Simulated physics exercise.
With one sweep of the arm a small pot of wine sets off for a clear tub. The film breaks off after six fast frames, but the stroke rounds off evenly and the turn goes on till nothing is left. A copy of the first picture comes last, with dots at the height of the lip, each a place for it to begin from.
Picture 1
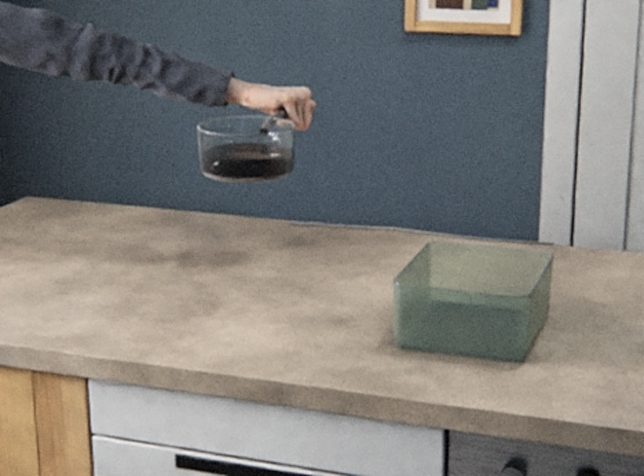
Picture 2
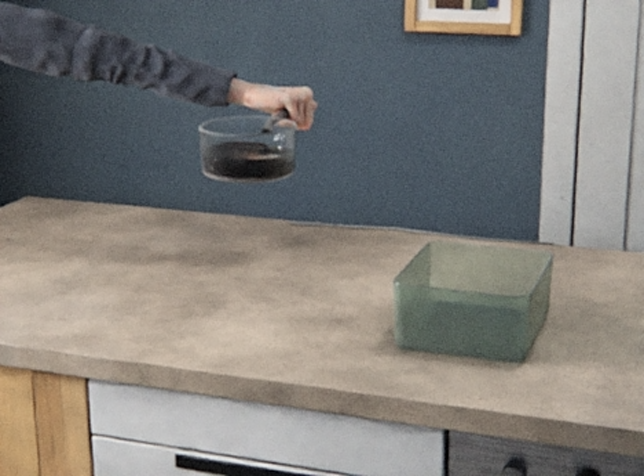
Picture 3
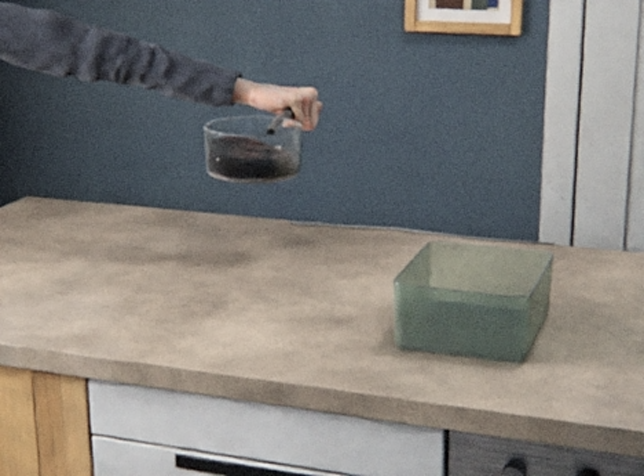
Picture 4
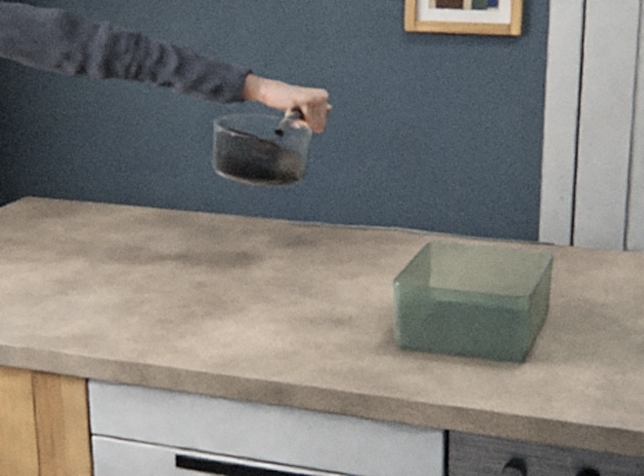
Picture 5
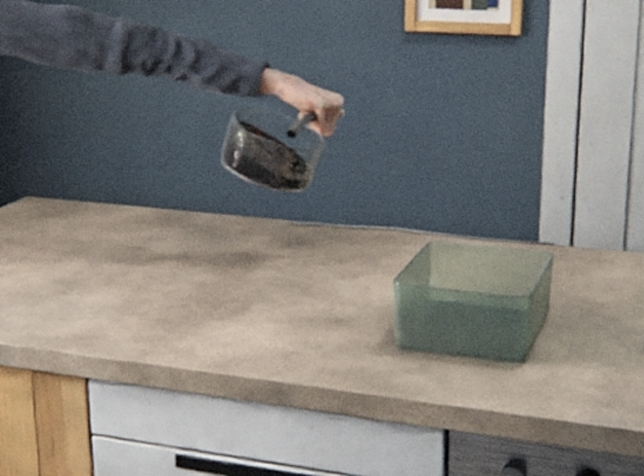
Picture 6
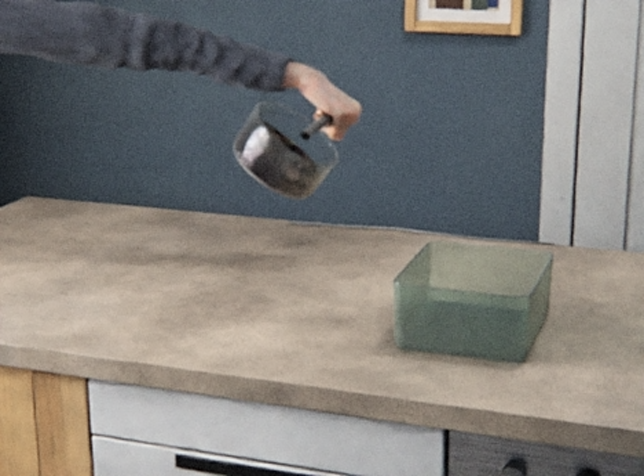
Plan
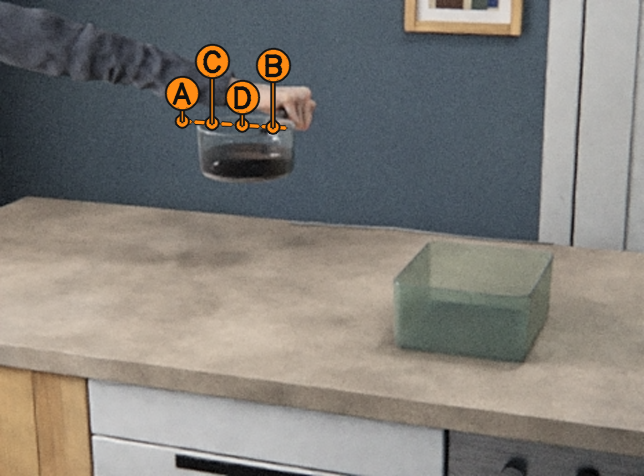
At the start, a hand holds a small clear pot of dark liquid upright above a counter, left of a clear, greenish tub. The pot barely moves at first, then the arm carries it to the right while tilting it increasingly toward the tub, the liquid still inside.
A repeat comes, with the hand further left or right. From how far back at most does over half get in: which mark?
It is B.
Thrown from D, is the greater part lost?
Yes, it does.
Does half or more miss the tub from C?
Yes, it does.
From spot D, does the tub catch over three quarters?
No.
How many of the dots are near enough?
One of them.
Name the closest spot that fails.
Spot D.
In orange, A at (182, 121); B at (273, 127); C at (212, 123); D at (242, 125).
With A, about 0 % lands in the tub, 100 % falls short.
With B, about 64 % lands in the tub, 19 % falls short and 17 % goes beside or beyond.
With C, about 0 % lands in the tub, 97 % falls short and 3 % goes beside or beyond.
With D, about 25 % lands in the tub, 71 % falls short and 4 % goes beside or beyond.
